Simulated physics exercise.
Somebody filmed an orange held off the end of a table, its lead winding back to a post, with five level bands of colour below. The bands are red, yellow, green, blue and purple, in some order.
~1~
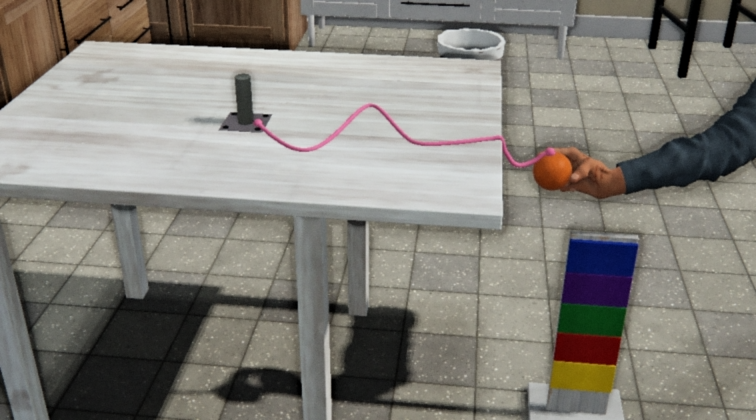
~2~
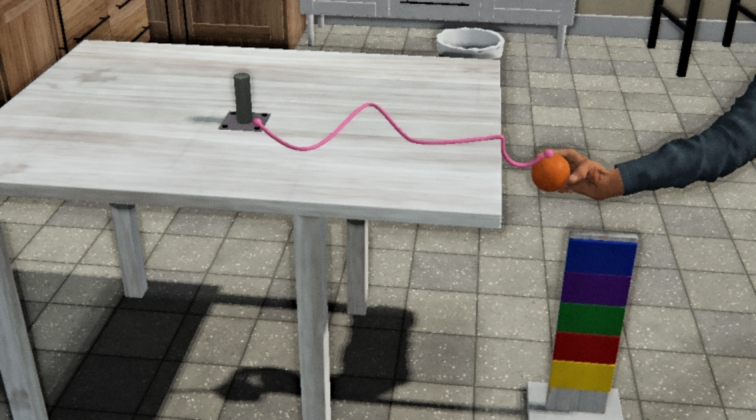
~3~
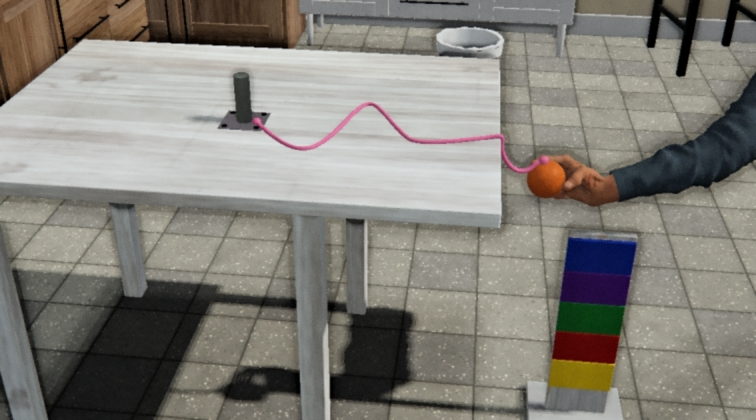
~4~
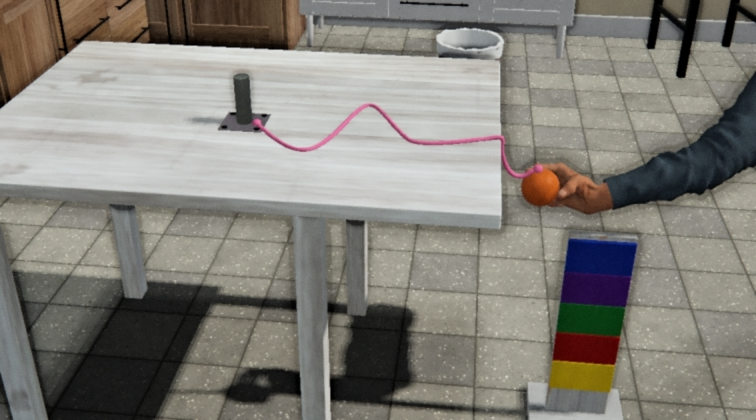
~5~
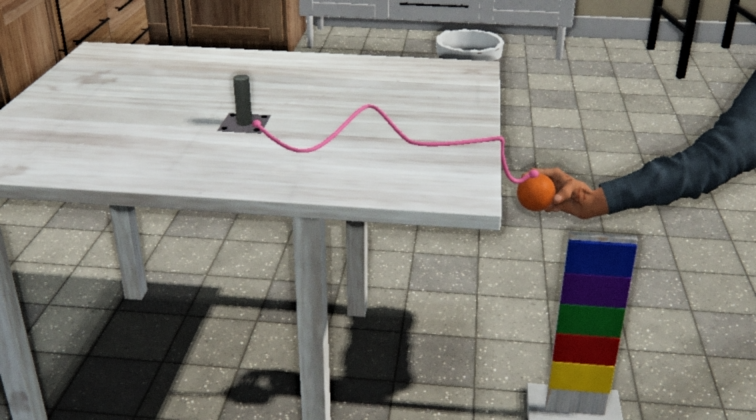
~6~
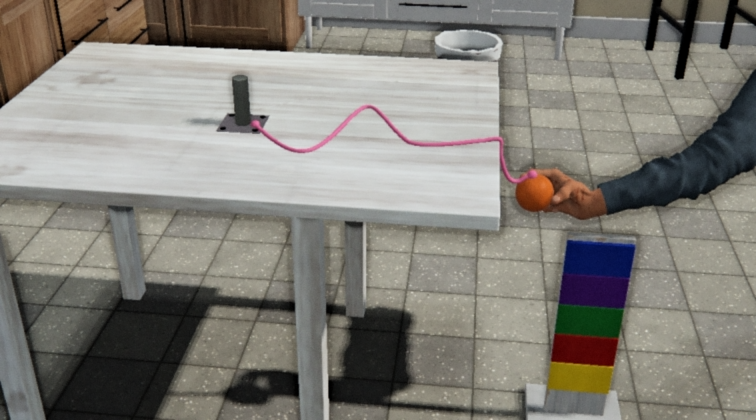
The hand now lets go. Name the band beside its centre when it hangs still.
Its centre hangs level with the red band.
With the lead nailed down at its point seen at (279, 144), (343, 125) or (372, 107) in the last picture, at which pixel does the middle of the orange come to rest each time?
In that order: (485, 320), (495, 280) and (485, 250).
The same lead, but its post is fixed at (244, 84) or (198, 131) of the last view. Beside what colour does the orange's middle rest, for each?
It would be green; green.
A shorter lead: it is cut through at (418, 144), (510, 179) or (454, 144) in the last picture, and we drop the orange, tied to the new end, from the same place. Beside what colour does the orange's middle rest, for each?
One after the other, none, it hangs higher; green; blue.
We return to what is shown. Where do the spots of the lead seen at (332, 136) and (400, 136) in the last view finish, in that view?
They go to (382, 131) and to (495, 184).
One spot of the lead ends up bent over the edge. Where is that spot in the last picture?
The one at (385, 119).
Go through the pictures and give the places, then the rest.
The first picture shows orange (553, 171); blue (602, 259); purple (597, 291); green (592, 321); red (587, 350); yellow (583, 378).
The second picture shows orange (550, 172); lead through (274, 137) (334, 134) (368, 105) (405, 136) (481, 139).
The third picture shows orange (546, 179).
The fourth picture shows orange (540, 187); lead through (273, 138) (333, 135) (368, 105) (405, 137) (481, 140).
The fifth picture shows orange (536, 192).
The sixth picture shows orange (534, 193); lead through (272, 139) (332, 136) (366, 107) (404, 138) (479, 141).
Soon after, orange near (456, 339); level with red.
After that, orange near (500, 341); level with red.
In the end, orange near (478, 342); level with red. Its middle rests at the red band.
